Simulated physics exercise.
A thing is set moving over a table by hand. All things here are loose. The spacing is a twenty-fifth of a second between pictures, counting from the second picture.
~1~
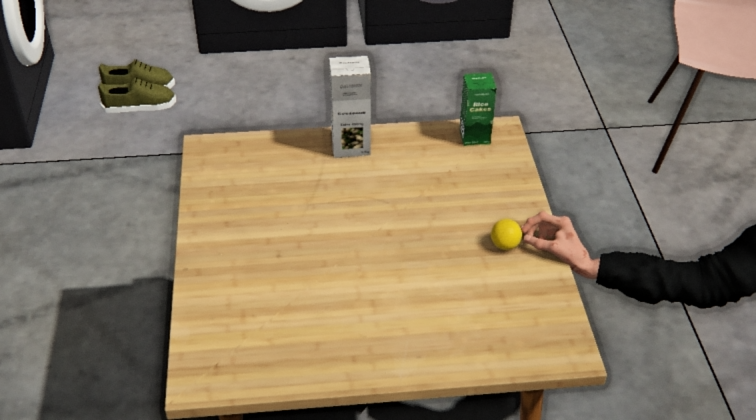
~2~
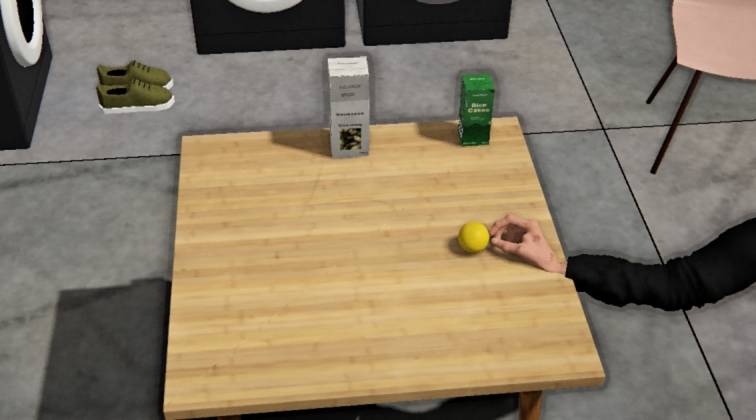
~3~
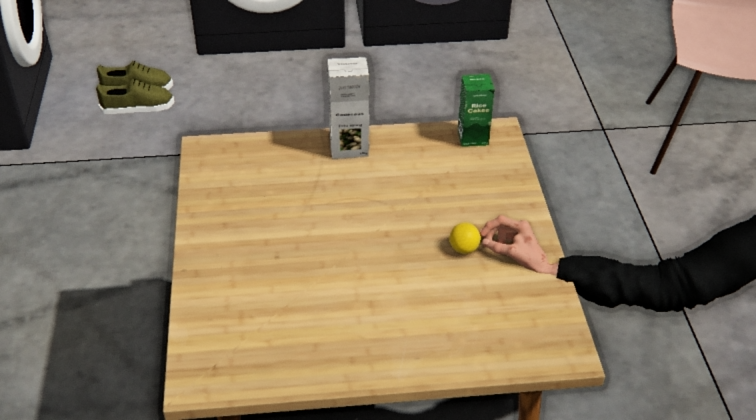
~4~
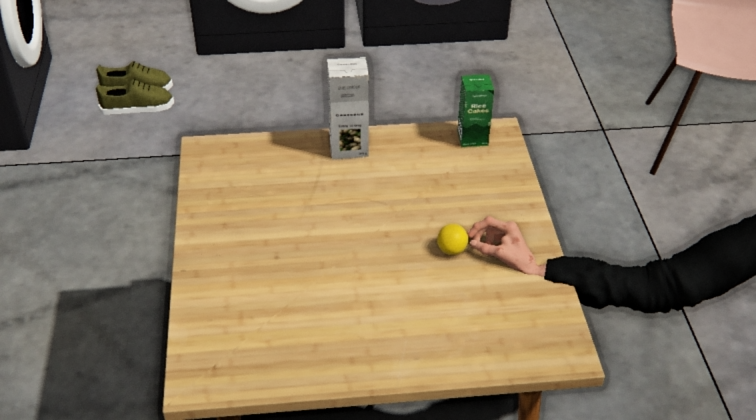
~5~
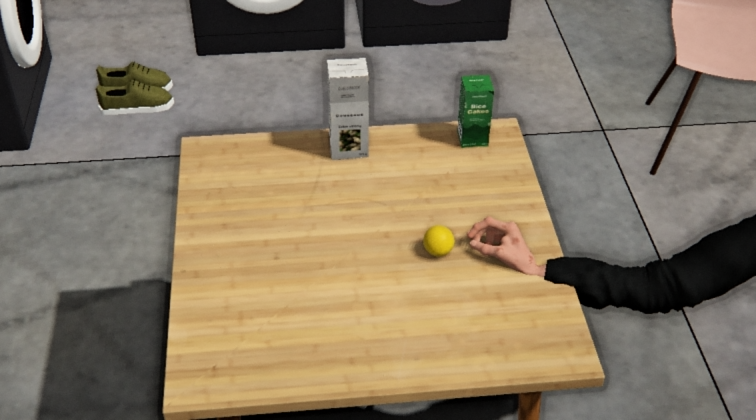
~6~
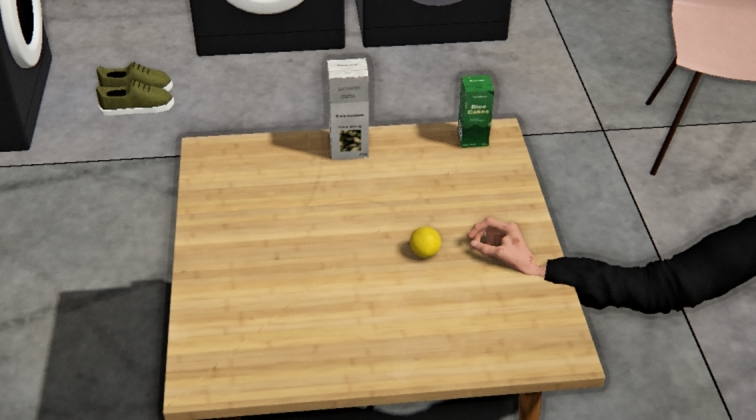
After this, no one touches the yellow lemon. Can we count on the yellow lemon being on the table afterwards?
Parted from the table.
Then, 0.20 s later than the last frame, yellow lemon moved well along near (358, 247).
Then, 0.60 s later than the last frame, yellow lemon moved well along near (231, 255).
Then, 1.00 s later than the last frame, yellow lemon now off the table.
Then, 1.20 s later than the last frame, things are still on the move.
When it is over, off the table, yellow lemon.
